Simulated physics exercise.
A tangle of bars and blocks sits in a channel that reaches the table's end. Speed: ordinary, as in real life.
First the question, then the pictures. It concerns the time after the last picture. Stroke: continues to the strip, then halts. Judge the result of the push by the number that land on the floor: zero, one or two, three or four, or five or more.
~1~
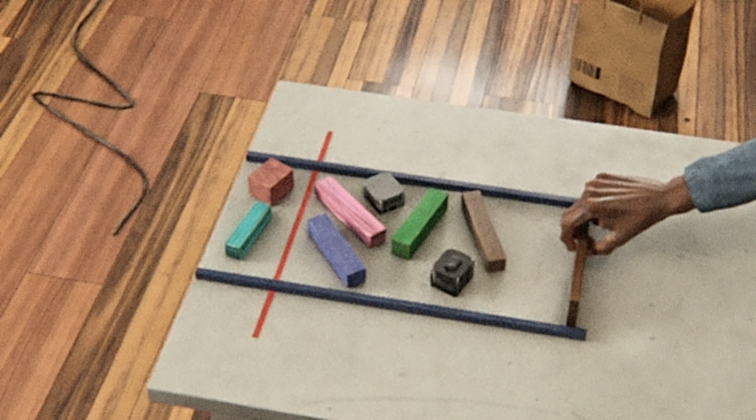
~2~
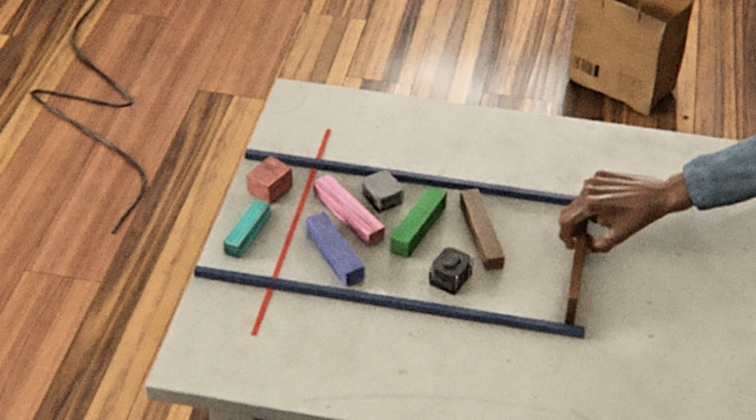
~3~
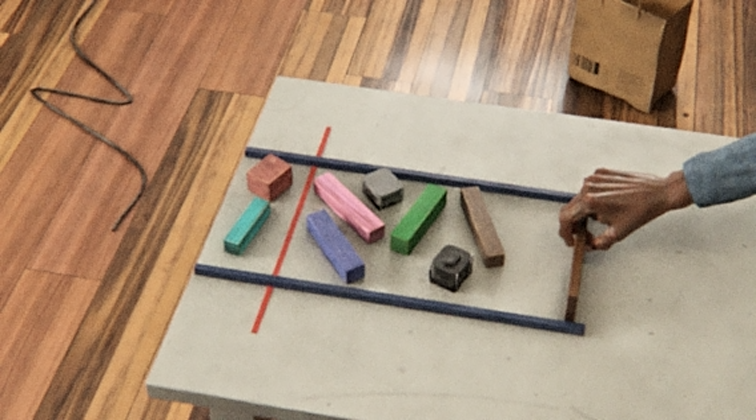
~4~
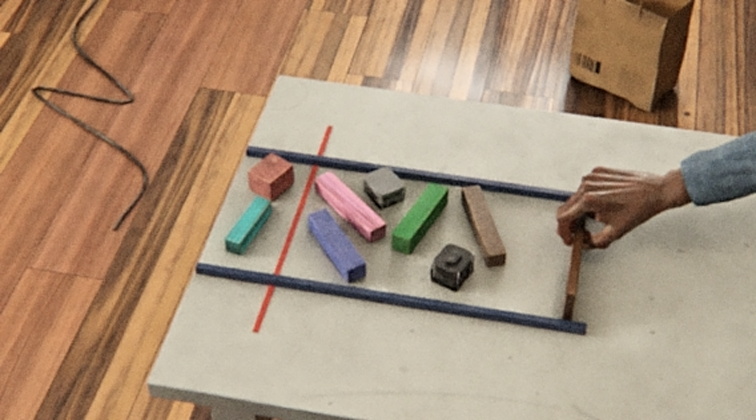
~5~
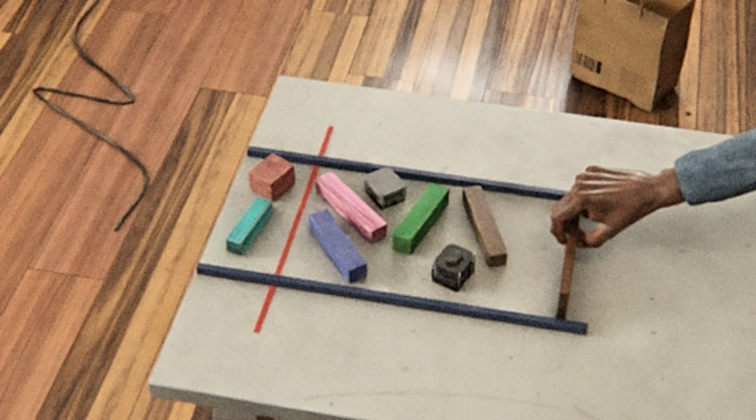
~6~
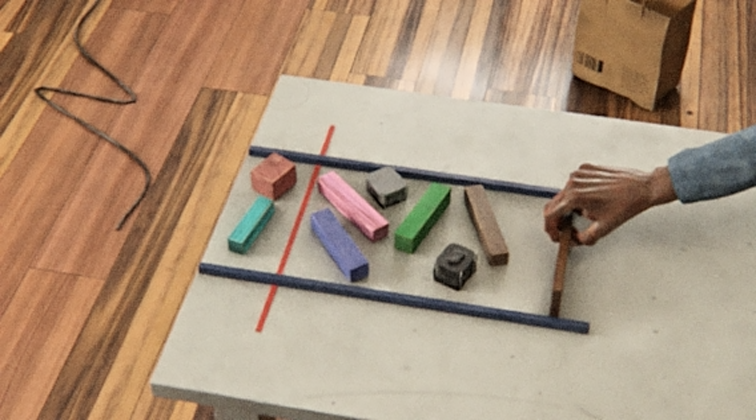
Honestly, barely any fall - one or two of them.
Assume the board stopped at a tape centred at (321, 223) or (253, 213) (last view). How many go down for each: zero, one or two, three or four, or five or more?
First tape: None at all; second tape: At least five.
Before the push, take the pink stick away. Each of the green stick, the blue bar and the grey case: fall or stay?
Well, the green stick is left in place, the blue bar is left in place and the grey case is left in place.
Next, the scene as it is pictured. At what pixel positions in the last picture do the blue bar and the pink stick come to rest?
Blue bar at (234, 235), pink stick at (240, 186).
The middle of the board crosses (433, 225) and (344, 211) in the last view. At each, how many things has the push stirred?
Well, it's 4 at the first one and 8 at the second.
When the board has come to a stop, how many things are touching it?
Looks like 2 of them, all told.
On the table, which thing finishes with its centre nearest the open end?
Answer - the pink stick.
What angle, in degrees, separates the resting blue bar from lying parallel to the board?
About 35 degrees.
Soon after, none off yet; turquoise stick at rest near (251, 225); red block at rest near (274, 177); blue bar at rest near (339, 244).
Then, none off yet; turquoise stick at rest near (251, 225); red block at rest near (274, 177); blue bar moved a little near (314, 244).
At rest, the number that fall off is one or two; fallen, red block and turquoise stick.
